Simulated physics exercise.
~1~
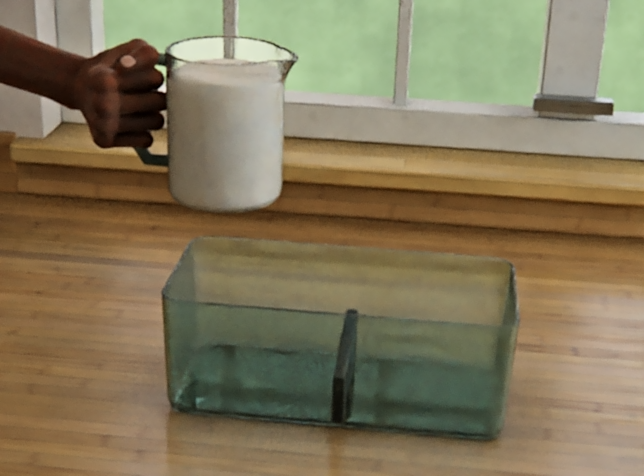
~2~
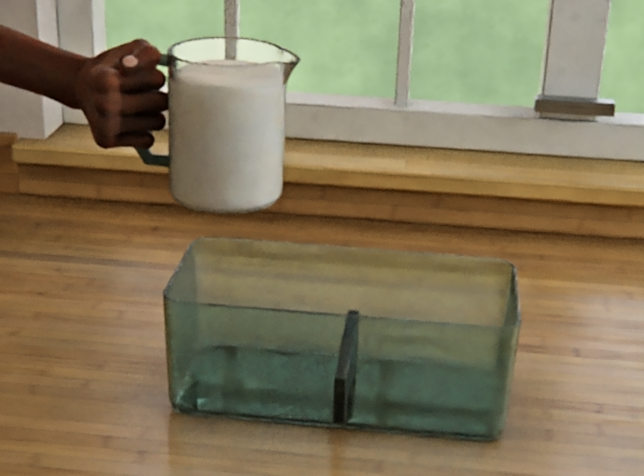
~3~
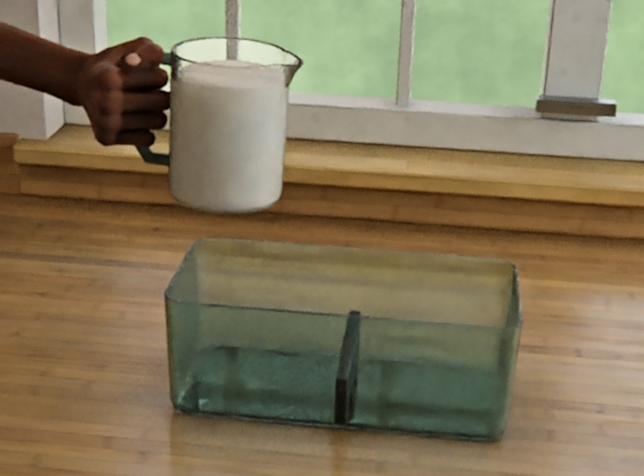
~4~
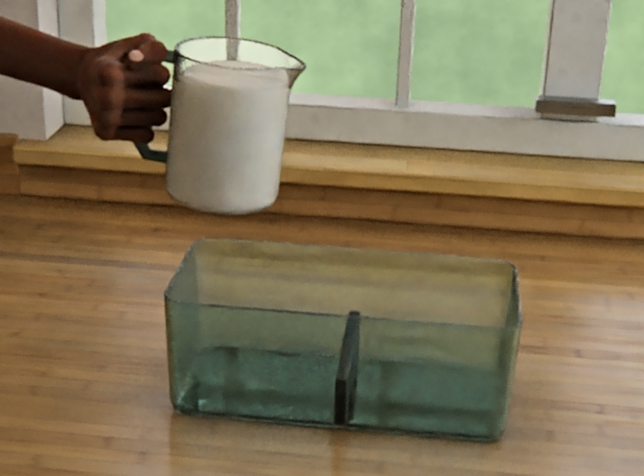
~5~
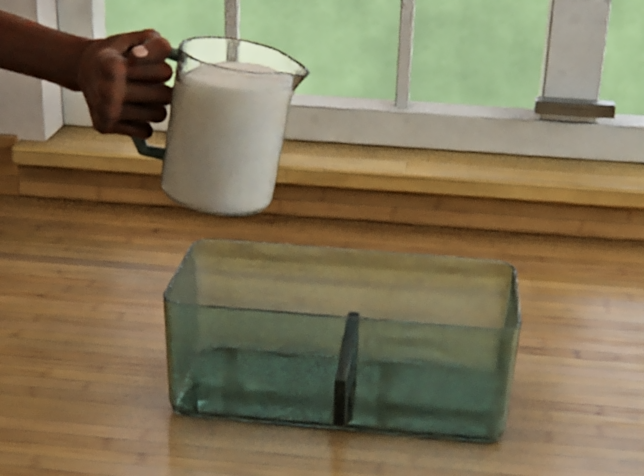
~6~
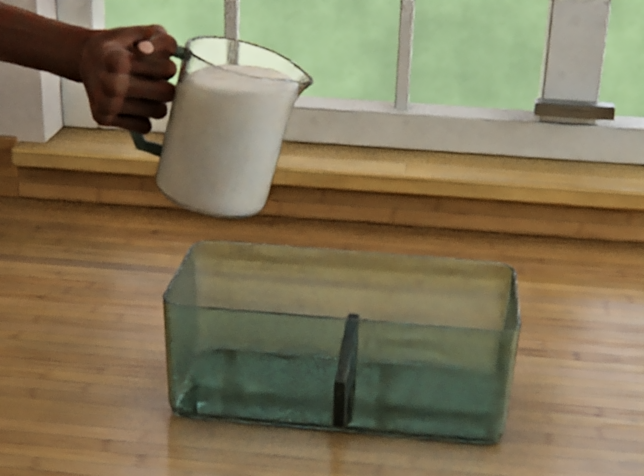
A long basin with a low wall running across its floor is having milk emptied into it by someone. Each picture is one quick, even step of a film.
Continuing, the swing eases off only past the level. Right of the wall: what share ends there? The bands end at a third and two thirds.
I expect the share right of the wall to be beyond two thirds.
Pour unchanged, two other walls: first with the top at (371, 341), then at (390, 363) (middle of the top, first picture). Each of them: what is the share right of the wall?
65 % then 45 %.
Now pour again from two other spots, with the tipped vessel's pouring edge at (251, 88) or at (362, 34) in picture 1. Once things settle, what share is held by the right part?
Start one gives some 30 %, start two some 90 %.
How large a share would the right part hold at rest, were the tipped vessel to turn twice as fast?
Roughly 80 percent.
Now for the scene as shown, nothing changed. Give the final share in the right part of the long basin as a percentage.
Something like 85 per cent, roughly.
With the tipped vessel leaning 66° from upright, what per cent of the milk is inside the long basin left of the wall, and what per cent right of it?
Left part: Around 0 %. Right part: Around 5 %.
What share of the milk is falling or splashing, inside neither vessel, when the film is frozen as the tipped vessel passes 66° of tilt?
Estimated at 15 per cent or so.
A moment on, the tilt is 66° and 82 per cent is still to pour, 0 is left of the wall and 5 right of it.
Next, the tilt is 102° and 28 per cent is still to pour, 1 is left of the wall and 53 right of it.
Then the tilt is 113° and 1 per cent is still to pour, 12 is left of the wall and 85 right of it.
Later the tilt is 113° and 0 per cent is still to pour, 14 is left of the wall and 85 right of it.
In the end 14 per cent lies left of the wall, 85 right of it and 1 outside.
